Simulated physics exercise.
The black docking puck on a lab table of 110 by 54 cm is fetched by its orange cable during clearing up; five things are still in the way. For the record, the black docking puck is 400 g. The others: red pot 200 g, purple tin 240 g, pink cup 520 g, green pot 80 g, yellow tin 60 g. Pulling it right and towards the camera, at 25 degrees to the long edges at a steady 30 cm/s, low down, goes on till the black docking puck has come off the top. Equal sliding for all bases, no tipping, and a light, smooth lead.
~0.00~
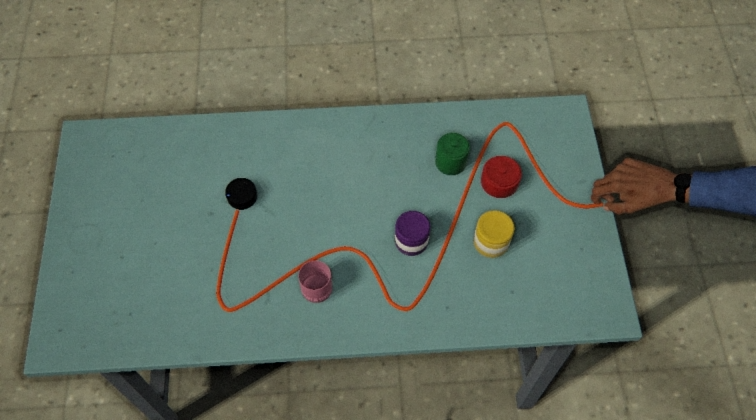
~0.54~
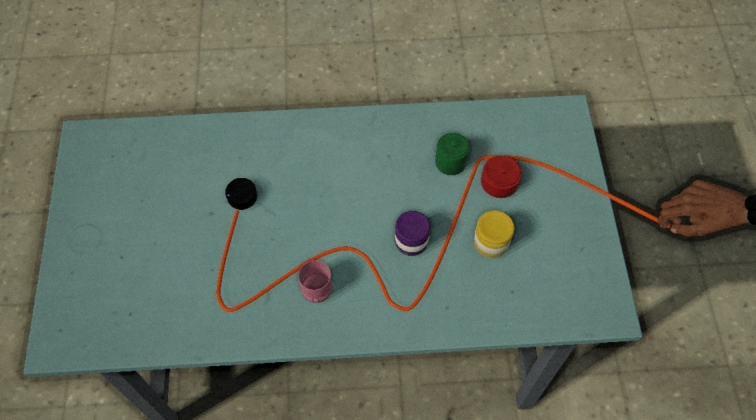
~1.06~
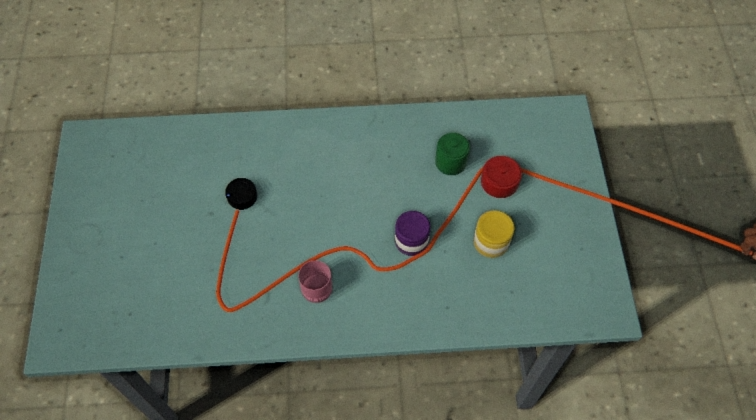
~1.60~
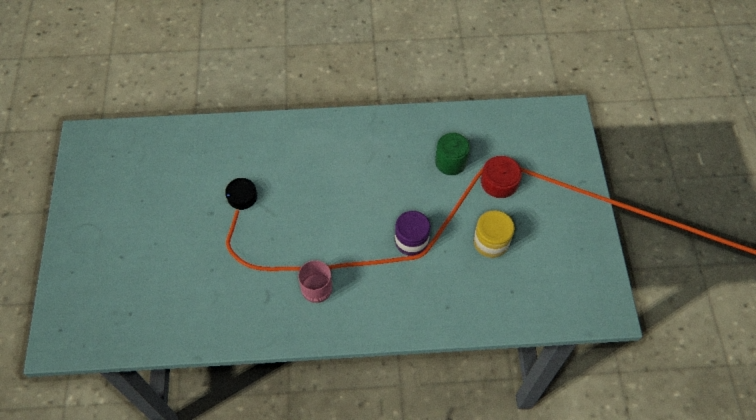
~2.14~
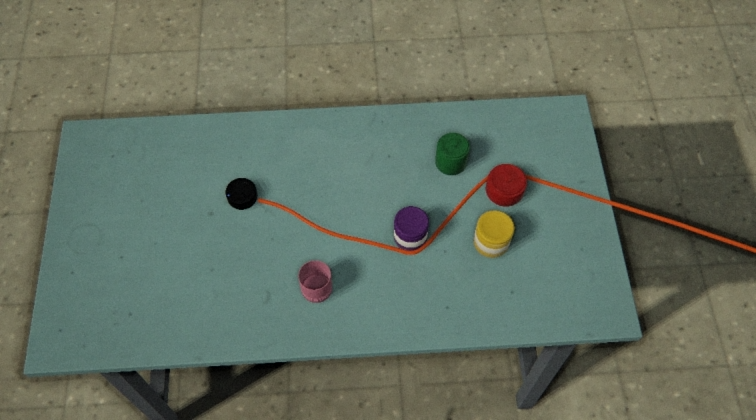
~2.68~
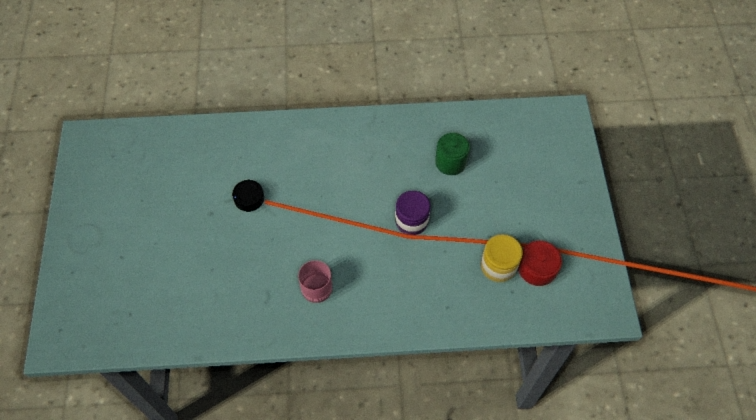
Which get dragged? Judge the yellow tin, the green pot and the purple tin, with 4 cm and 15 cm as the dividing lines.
In order: The yellow tin slides into the middle band; the green pot stays in the low band; the purple tin moves a moderate way.
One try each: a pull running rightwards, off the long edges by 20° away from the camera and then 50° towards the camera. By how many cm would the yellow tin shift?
First try roughly 0 cm, second try roughly 16 cm.
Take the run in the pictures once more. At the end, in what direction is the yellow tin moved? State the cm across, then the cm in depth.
Close to 1 cm toward the right-hand side, with close to 9 cm closer to the lens.
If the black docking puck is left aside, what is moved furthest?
It is the red pot.
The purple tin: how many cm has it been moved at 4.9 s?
At that time it is some 6 cm from where it started.
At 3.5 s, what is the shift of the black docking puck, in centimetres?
About 26 cm.
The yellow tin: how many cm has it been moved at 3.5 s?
Shift so far: Roughly 7 cm.
By 3.5 s the black docking puck has slid 27 cm, and the shifts are, red pot 21 cm, yellow tin 7 cm, purple tin 5 cm.
By 4.2 s the black docking puck has slid 48 cm, and the shifts are, red pot 22 cm, yellow tin 7 cm, purple tin 6 cm.
By 4.9 s the black docking puck has slid 69 cm, and the shifts are, red pot 24 cm, yellow tin 9 cm, purple tin 6 cm.
By 5.5 s the black docking puck is off the top, and the shifts are, red pot 24 cm, yellow tin 9 cm at (508, 268), purple tin 6 cm at (427, 199), green pot 0 cm at (454, 143).
